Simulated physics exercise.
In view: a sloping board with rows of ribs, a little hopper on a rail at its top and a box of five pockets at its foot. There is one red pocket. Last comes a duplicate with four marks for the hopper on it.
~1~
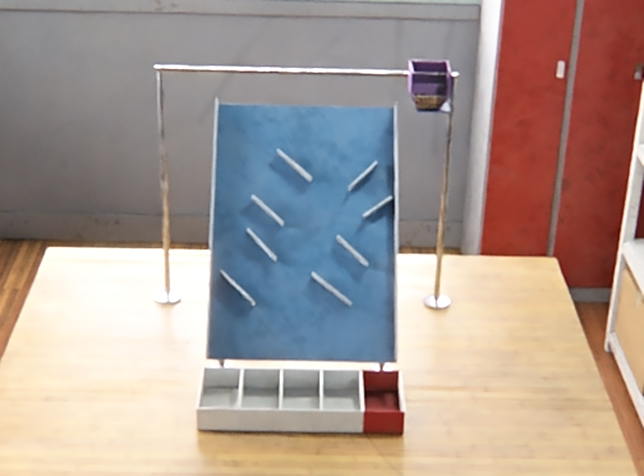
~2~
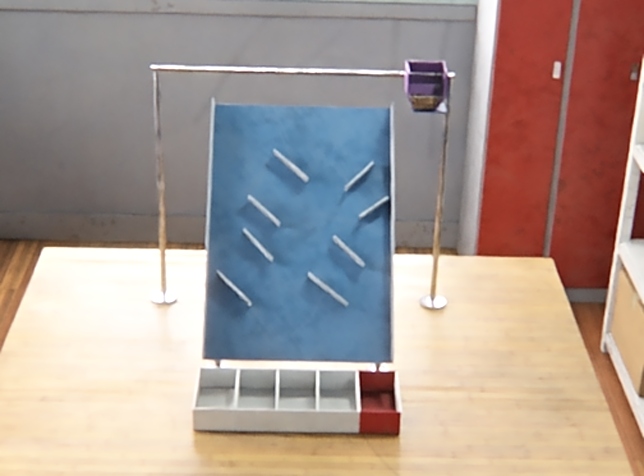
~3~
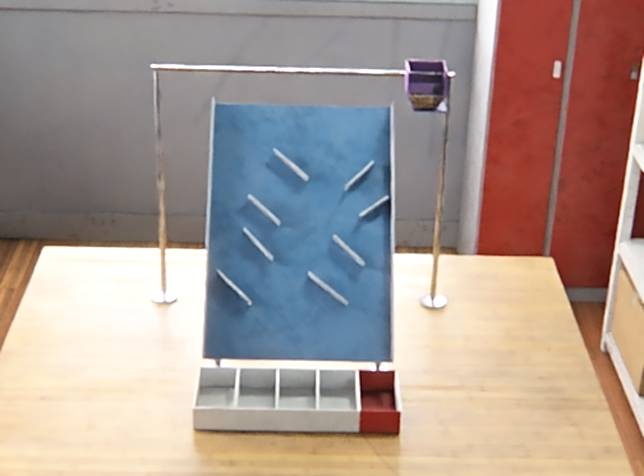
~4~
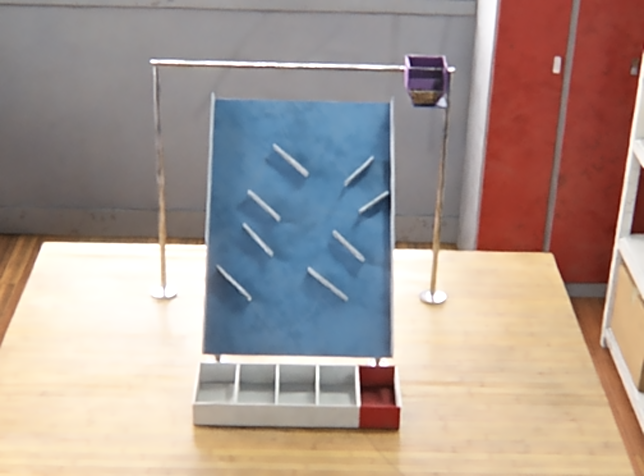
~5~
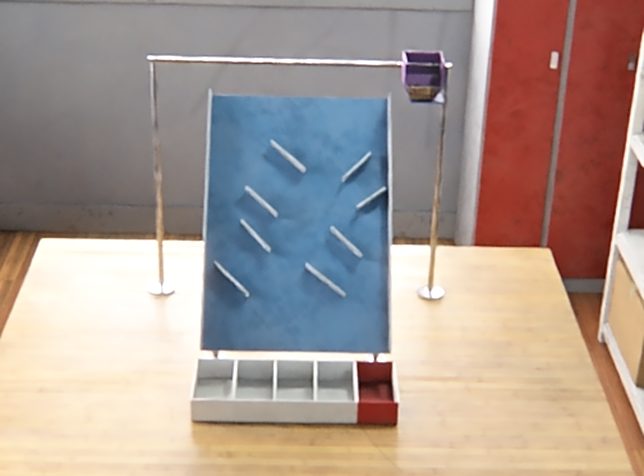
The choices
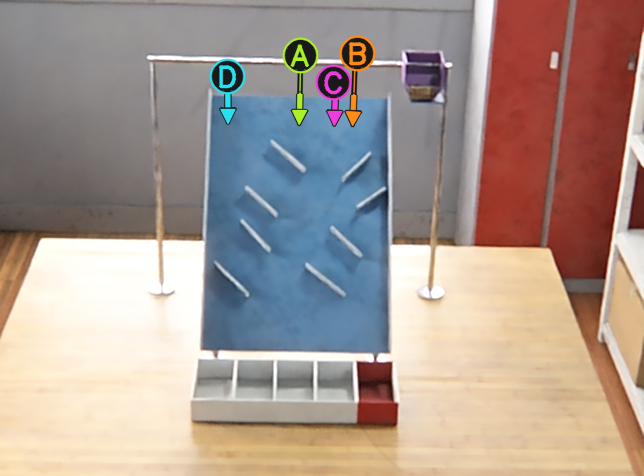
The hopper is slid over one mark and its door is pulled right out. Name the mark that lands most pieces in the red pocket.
Go for A.
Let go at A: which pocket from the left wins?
It is the fifth one.
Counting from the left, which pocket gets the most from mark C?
The fifth from the left.
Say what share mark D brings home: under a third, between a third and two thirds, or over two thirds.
Under a third.
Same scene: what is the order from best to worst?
A, C, B, D.
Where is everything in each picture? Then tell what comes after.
Hopper at (428, 102), allspice berries, door shut, in the first frame.
Ribs (274, 150) to (308, 179), (346, 187) to (373, 162), (249, 195) to (279, 223), in the second frame.
Ribs (360, 215) to (388, 196), (244, 228) to (272, 258), (334, 235) to (364, 264), in the third frame.
Ribs (217, 266) to (250, 298), (309, 268) to (347, 298), in the fourth frame.
Red pocket at (378, 411), number 5 of 5 from the left, in the fifth frame.
On the marked copy, mark A meets the board at (299, 119); mark B meets the board at (352, 120); mark C meets the board at (334, 120); mark D meets the board at (228, 118).
If A is chosen, nearly all in the red pocket, a stray few in other pockets.
If B is chosen, about a quarter in the red pocket, about two thirds in other pockets, a stray few held on the board, a small part outside the box.
If C is chosen, about two thirds in the red pocket, about a third in other pockets.
If D is chosen, a small part in the red pocket, most in other pockets, a stray few outside the box.
